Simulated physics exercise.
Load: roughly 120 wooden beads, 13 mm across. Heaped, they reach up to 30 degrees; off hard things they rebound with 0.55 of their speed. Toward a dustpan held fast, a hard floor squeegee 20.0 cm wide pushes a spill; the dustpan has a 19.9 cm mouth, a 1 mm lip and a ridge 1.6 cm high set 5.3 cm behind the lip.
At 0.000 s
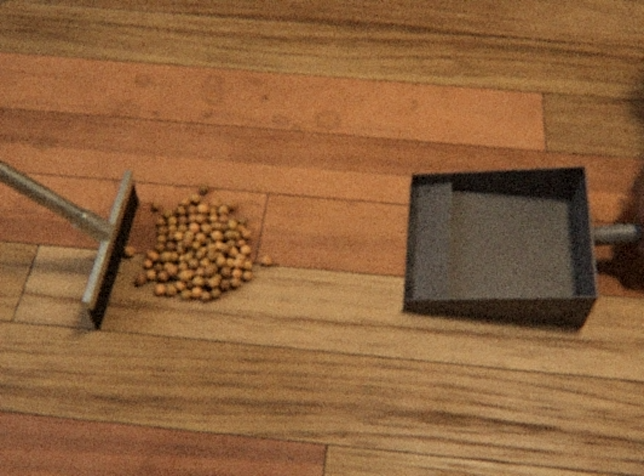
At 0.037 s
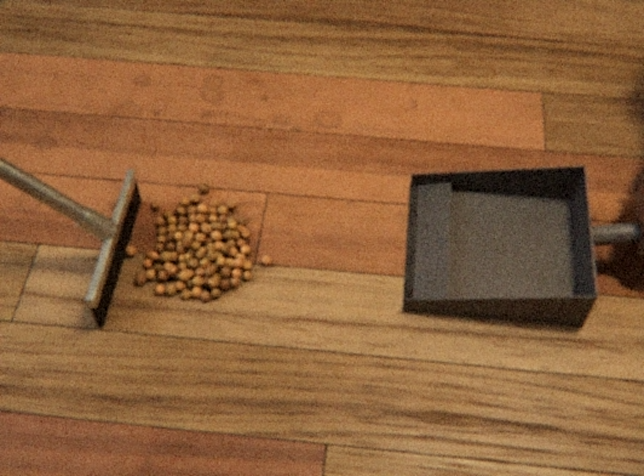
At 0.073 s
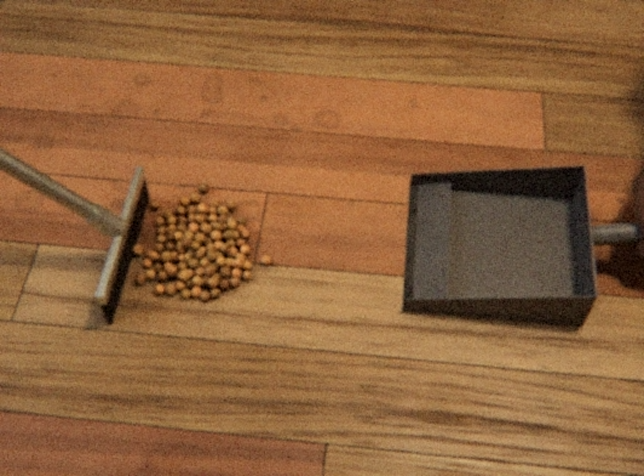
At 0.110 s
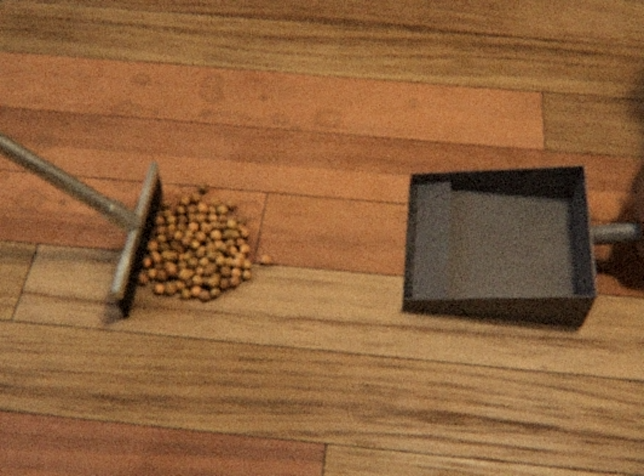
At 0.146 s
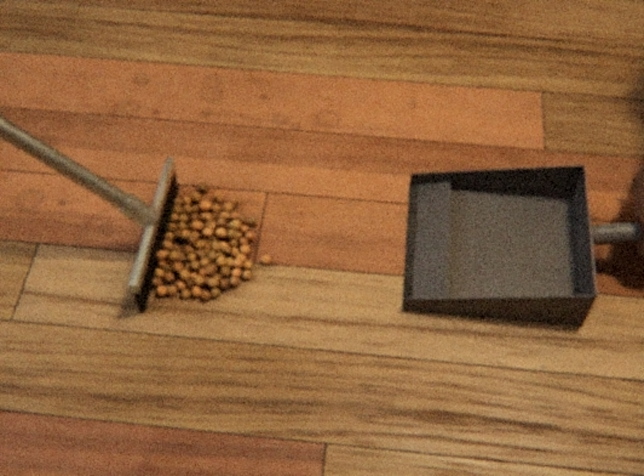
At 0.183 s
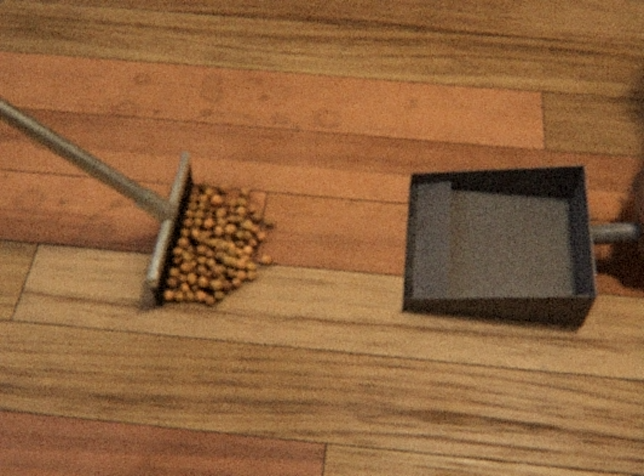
On a floor of mixed orange-brown and tan wooden planks, seen from above at a slant, the camera stays still. A heap of small round tan-brown beads lies left of centre, between a flat-bladed squeegee with a pale handle at left and a dark grey dustpan at right. The blade slides rightward and slightly upward, meets the beads and pushes them a little closer together, while the dustpan stays still.
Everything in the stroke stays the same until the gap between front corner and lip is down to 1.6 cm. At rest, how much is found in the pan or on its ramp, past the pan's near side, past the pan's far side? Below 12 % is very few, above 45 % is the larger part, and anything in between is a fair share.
Pan: A fair share, near side: A fair share, far side: A fair share.
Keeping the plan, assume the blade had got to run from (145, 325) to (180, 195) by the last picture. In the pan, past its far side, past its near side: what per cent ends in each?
You'd see pan at 5, far at 0 and near at 40.
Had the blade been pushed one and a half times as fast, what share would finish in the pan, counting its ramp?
Share: Close to 25 %.
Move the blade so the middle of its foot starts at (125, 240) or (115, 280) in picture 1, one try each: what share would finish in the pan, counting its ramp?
Estimates: 10 percent and 25 percent.
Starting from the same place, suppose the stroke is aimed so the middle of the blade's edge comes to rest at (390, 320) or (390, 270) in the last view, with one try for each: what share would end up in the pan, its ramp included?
Some 25 in a hundred and 40 in a hundred.
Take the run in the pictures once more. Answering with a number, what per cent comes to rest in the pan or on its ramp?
Estimate: Near 15 %.
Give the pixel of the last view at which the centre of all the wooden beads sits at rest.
I'd put it at about (401, 242).
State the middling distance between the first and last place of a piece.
26 cm, roughly.
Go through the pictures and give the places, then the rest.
Blade from (89, 304) to (129, 179), moved 0.0 cm, 0 of the pieces shifted so far; middle of the pieces at (203, 252); pan at (507, 254), in the first frame.
Blade from (92, 303) to (132, 177), moved 0.4 cm, 0 of the pieces shifted so far; middle of the pieces at (203, 252), in the second frame.
Blade from (102, 299) to (141, 175), moved 1.6 cm, 1 of the pieces shifted so far; middle of the pieces at (202, 252), in the third frame.
Blade from (118, 294) to (155, 170), moved 3.5 cm, 8 of the pieces shifted so far; middle of the pieces at (202, 251), in the fourth frame.
Blade from (135, 288) to (170, 165), moved 5.7 cm, 77 of the pieces shifted so far; middle of the pieces at (206, 243), in the fifth frame.
Blade from (153, 282) to (187, 160), moved 7.8 cm, 114 of the pieces shifted so far; middle of the pieces at (213, 244); pan at (507, 253). Its pace works out near 0.59 m/s, heading 28 degrees away from the viewer's side, in the sixth frame.
After 0.45 s, middle of the blade 16 cm from the lip; 0 % over the lip, far side 5 %, near side 15 %.
After 0.63 s, middle of the blade 7 cm from the lip; 0 % over the lip, far side 15 %, near side 15 %.
Then, at 0.93 s, middle of the blade 2 cm from the lip; 20 % over the lip, far side 20 %, near side 15 %.
At rest (1.7 s), pan 15 %, near side 15 %, far side 20 %, in front of the lip or behind the blade 45 %.
